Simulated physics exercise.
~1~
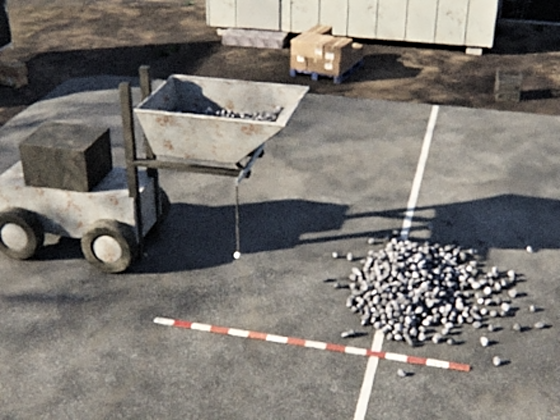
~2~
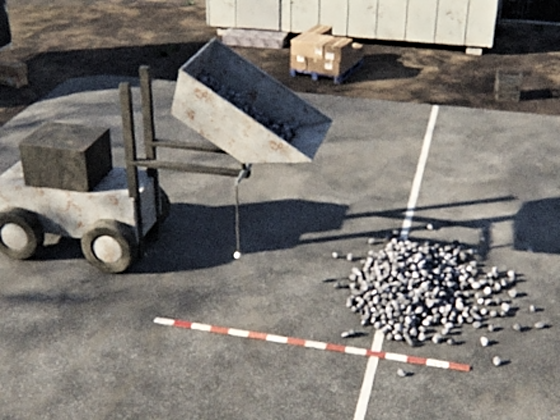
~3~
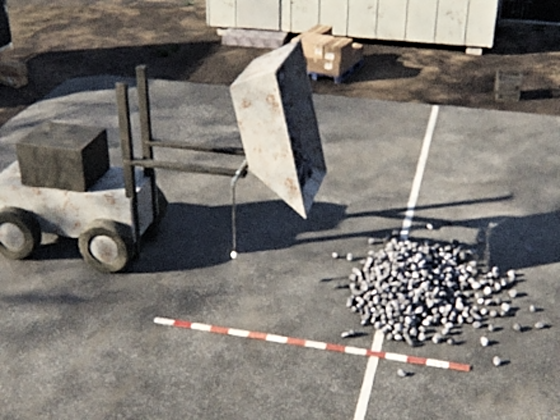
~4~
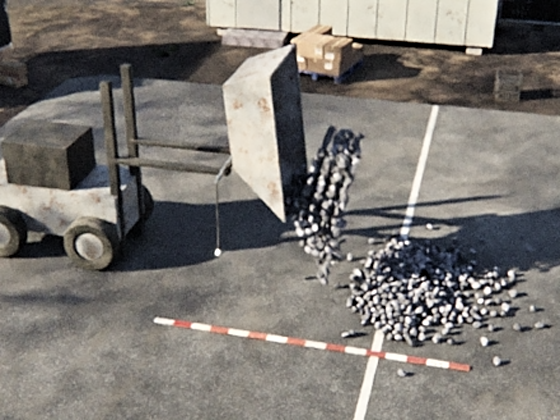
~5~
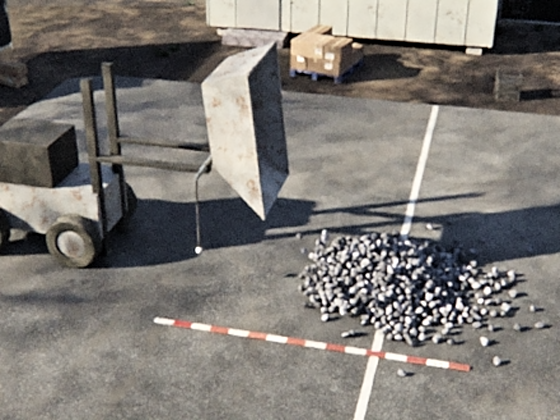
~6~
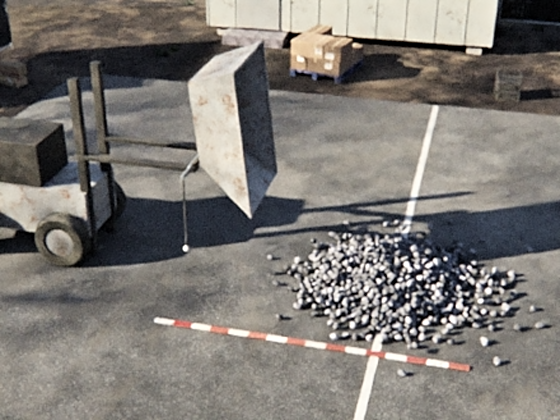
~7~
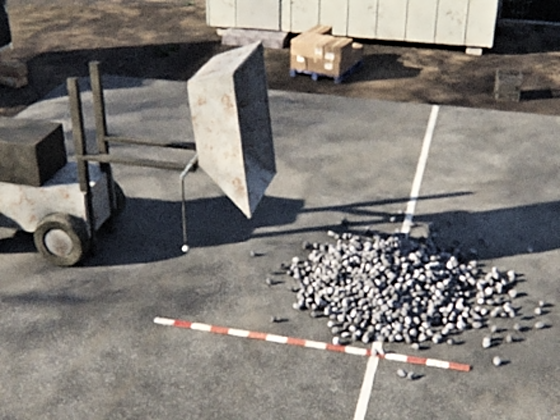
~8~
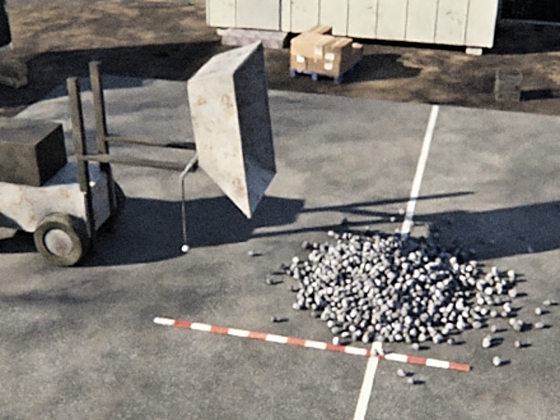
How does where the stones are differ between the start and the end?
At the start some stones are up in the skip and the rest lie in a heap on the ground. At the end they all lie on the ground in one bigger heap that reaches farther left, across the painted line.
